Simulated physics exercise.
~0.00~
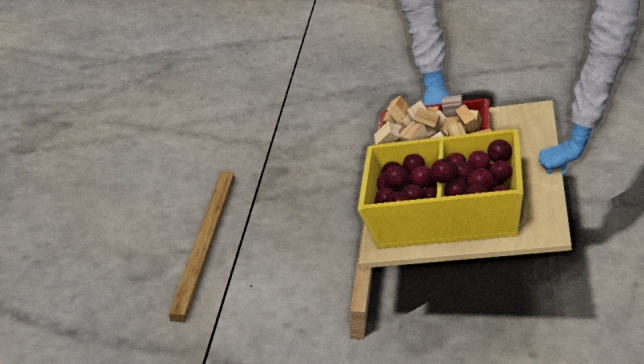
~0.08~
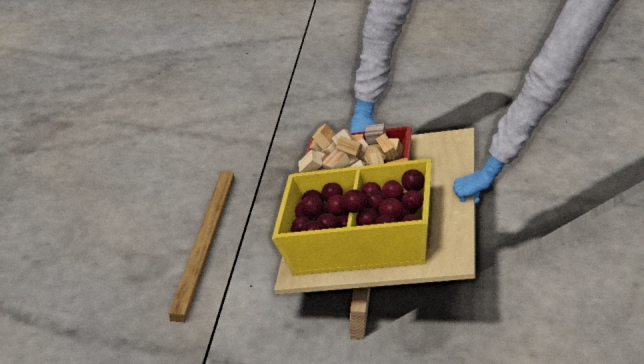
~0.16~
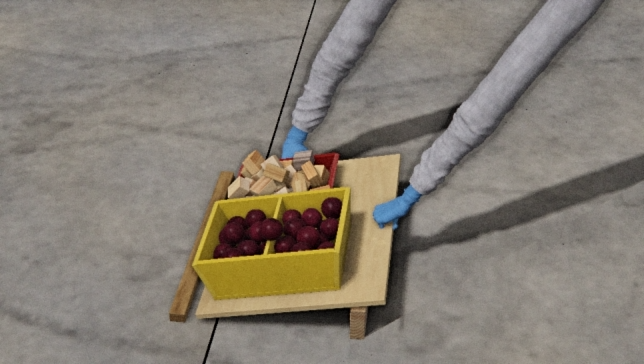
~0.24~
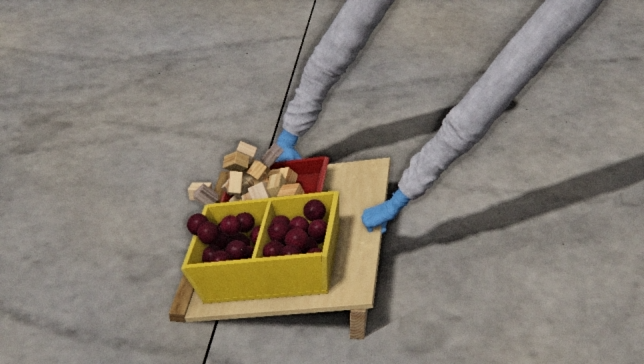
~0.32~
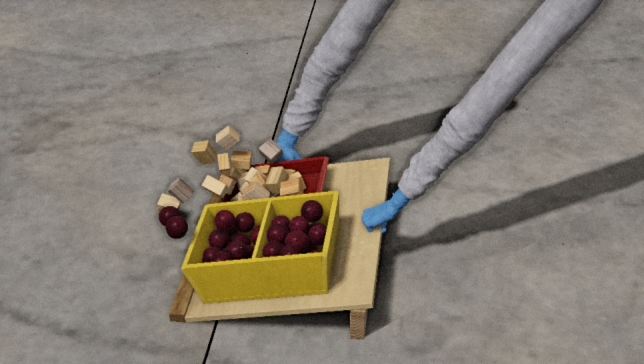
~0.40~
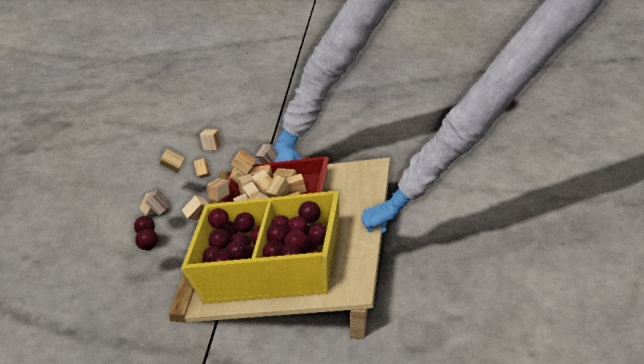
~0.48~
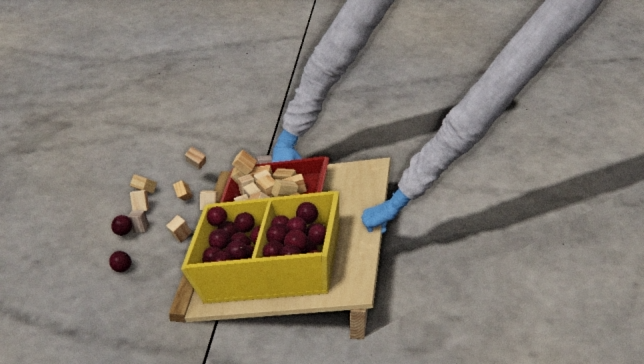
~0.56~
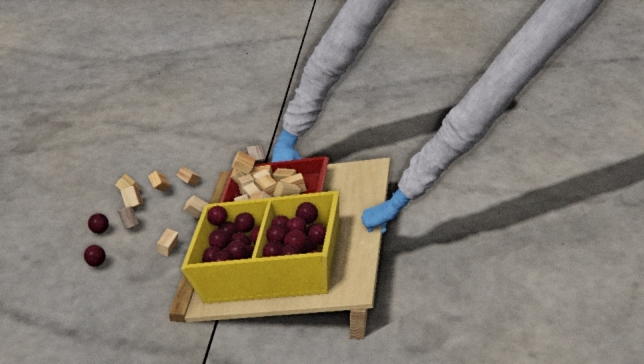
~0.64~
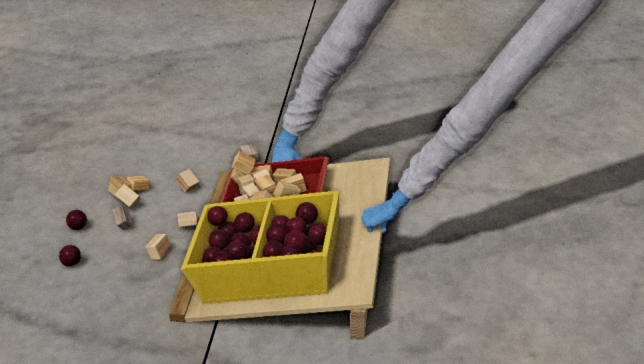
A wooden board carrying a yellow crate of dark red balls and a red crate of small wooden blocks slides left across a grey floor, guided by two blue-gloved hands. It nears a wooden strip lying on the floor and stops abruptly against it. Blocks spill over the left end of the red crate, and two balls leave the yellow one. The loose pieces tumble and roll away to the left, spreading out. At the end, both crates remain on the still board, mostly full, with the gloved hands beside them and the spilled pieces scattered beyond the strip.
